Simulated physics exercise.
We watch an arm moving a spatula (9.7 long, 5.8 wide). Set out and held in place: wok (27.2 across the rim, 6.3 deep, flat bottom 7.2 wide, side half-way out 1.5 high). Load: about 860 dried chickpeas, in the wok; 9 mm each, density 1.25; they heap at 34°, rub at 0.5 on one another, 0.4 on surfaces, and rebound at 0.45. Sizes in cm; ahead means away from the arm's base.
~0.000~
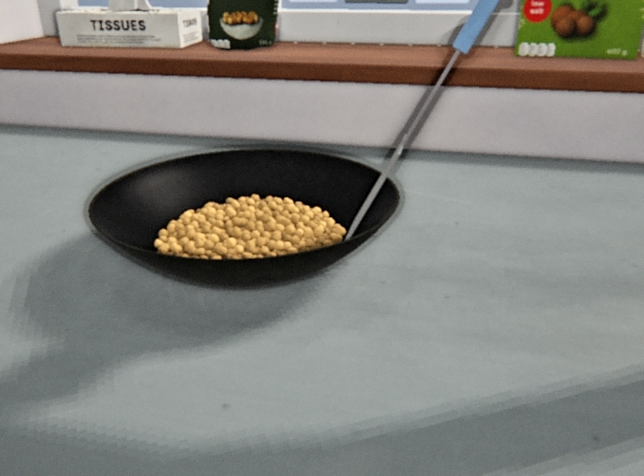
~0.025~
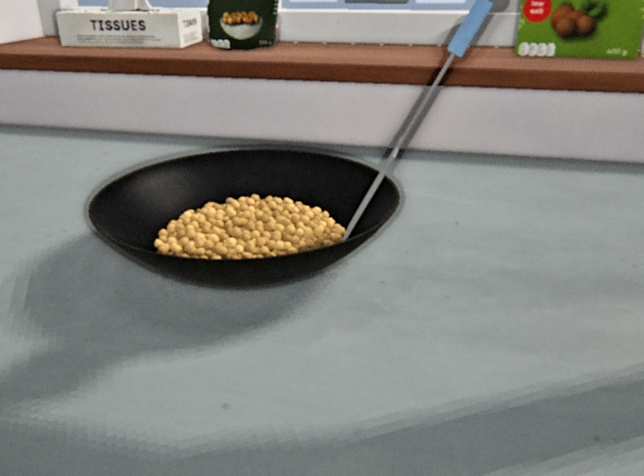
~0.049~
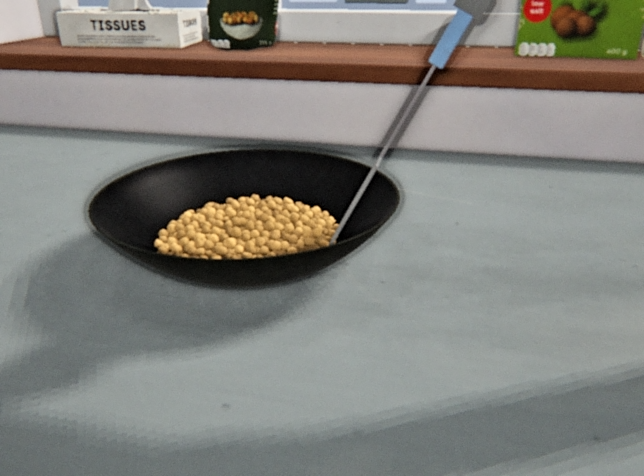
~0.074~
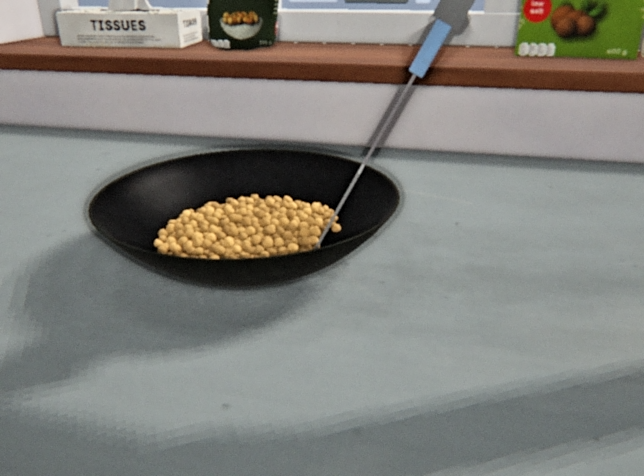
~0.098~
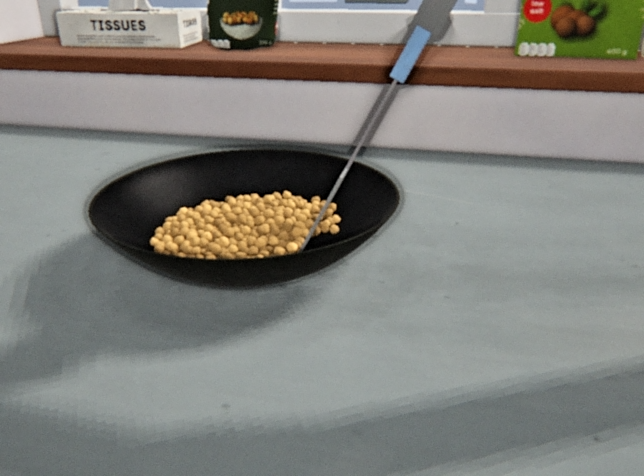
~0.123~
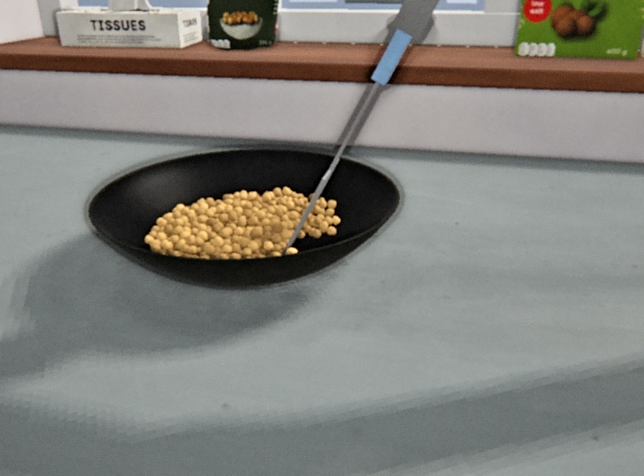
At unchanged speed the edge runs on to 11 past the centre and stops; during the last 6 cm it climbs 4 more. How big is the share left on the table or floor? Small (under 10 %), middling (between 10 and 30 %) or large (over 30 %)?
A middling share, between 10 and 30 %, ends on the table or floor.
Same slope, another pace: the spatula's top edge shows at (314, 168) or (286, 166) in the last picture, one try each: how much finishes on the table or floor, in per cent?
About 20 and 25 per cent.
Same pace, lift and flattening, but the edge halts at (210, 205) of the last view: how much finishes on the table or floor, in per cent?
About 0 per cent.
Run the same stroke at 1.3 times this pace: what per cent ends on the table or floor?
Some 20 per cent.
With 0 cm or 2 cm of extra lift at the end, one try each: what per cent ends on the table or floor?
About 25 and 25 per cent.
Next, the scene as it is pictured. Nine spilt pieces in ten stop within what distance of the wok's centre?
About 45 cm.
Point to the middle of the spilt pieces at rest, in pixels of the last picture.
Near (13, 229).
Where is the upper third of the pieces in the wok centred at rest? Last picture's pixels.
At about (183, 220).
After 0.21 s, sloping 63°, highest piece 6 above the table; 864 in the wok.
After 0.30 s, sloping 63°, highest piece 8 above the table; 864 in the wok.
After 0.55 s, sloping 63°, highest piece 6 above the table; 699 in the wok, 155 on the table or floor, 10 on the blade or in flight.
After 1.60 s, sloping 63°, highest piece 6 above the table; 699 in the wok, 165 on the table or floor.
At rest, 699 in the wok, 165 on the table or floor. That is 19 % on the table or floor.
